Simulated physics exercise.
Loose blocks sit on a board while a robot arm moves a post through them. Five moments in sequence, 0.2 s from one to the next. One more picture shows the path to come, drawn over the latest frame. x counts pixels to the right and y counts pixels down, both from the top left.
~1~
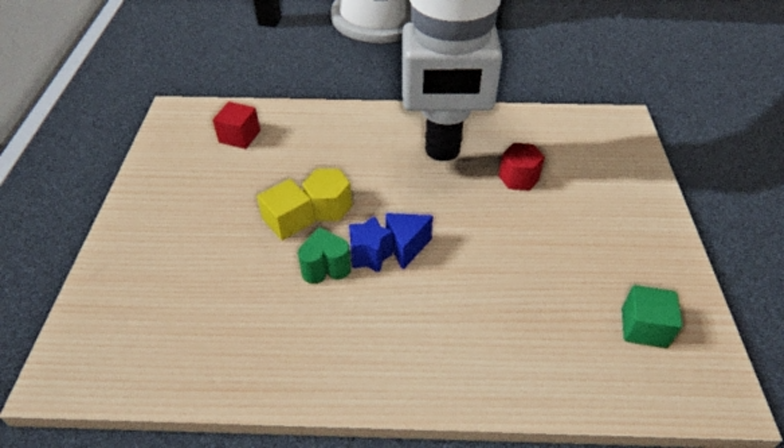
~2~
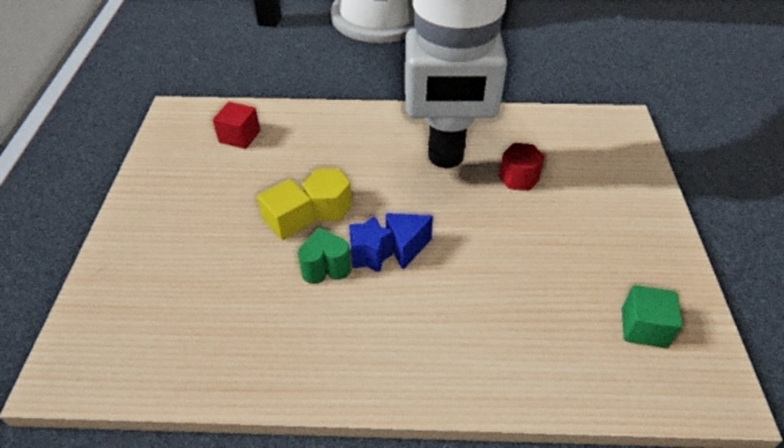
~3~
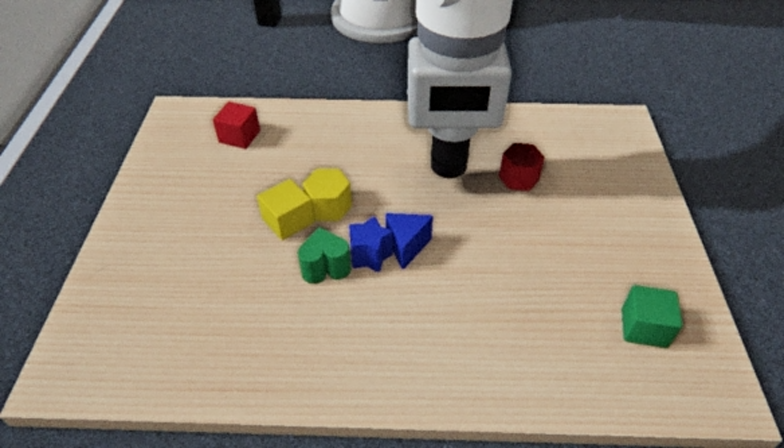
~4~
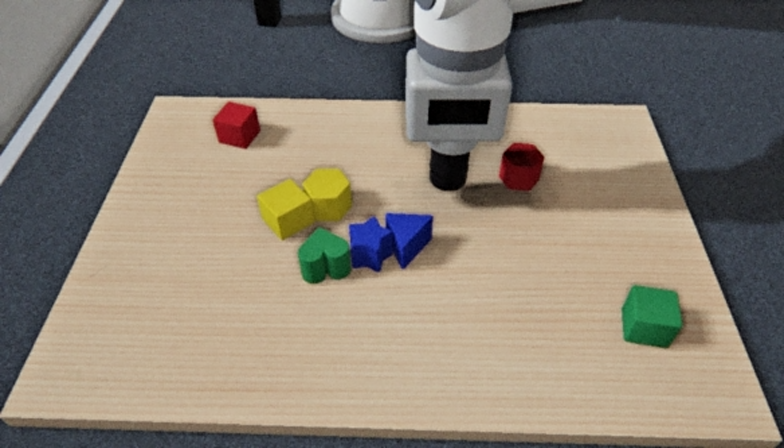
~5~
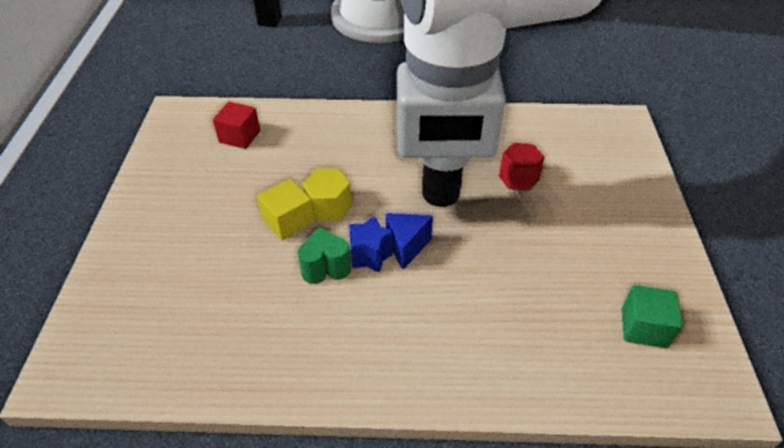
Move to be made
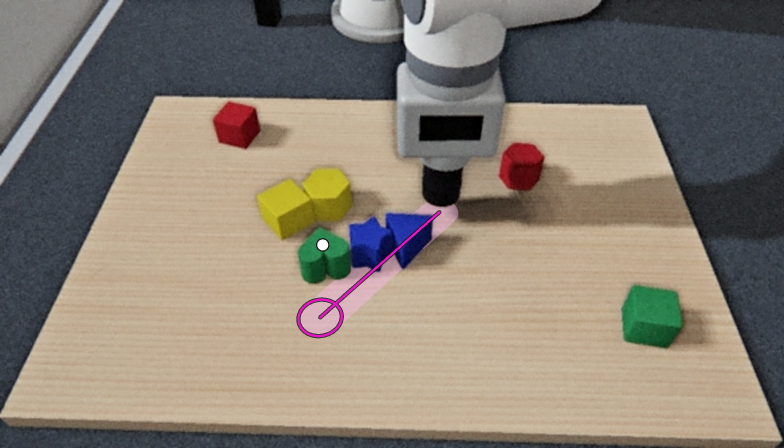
On a wooden board, a robot arm moves its black post forward between the still blocks.
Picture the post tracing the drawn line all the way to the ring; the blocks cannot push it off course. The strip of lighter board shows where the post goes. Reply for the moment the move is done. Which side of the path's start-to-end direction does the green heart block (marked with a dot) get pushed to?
It moves right.
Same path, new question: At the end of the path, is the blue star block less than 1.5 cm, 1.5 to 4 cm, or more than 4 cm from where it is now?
It shifts over 4 cm.
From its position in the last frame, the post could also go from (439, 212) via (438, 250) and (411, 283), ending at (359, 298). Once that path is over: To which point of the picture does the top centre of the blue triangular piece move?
Expect it around (318, 276).
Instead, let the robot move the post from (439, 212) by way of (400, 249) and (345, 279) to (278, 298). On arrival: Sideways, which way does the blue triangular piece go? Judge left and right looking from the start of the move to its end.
Gets pushed left.
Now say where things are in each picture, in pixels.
In the first frame, tip of the post at (443, 151), middles of tops, green heart block at (323, 245), yellow six-sided block at (326, 182), blue star block at (369, 232), blue triangular piece at (408, 224).
In the second frame, post at (446, 158), nothing pushed.
In the third frame, post at (449, 167), nothing pushed.
In the fourth frame, post at (448, 180), nothing pushed.
In the fifth frame, post at (441, 195), green heart block at (323, 245), yellow six-sided block at (326, 182), blue star block at (369, 232), blue triangular piece at (408, 224).
The line goes straight from (439, 212) to (320, 317); the dot is on the green heart block.
The first path, step by step. One third of the way, post at (403, 227); green heart block at (312, 246); blue star block at (362, 243), turned 30° clockwise; blue triangular piece at (400, 249).
Two thirds of the way, post at (361, 263); green heart block at (292, 251), turned 50° clockwise; blue star block at (321, 278), turned 40° clockwise; blue triangular piece at (387, 279), turned 55° anticlockwise.
At the end, post at (318, 301); green heart block at (285, 254), turned 75° clockwise; yellow six-sided block unmoved; blue star block at (271, 299), turned 95° clockwise; blue triangular piece at (387, 279), turned 55° anticlockwise.
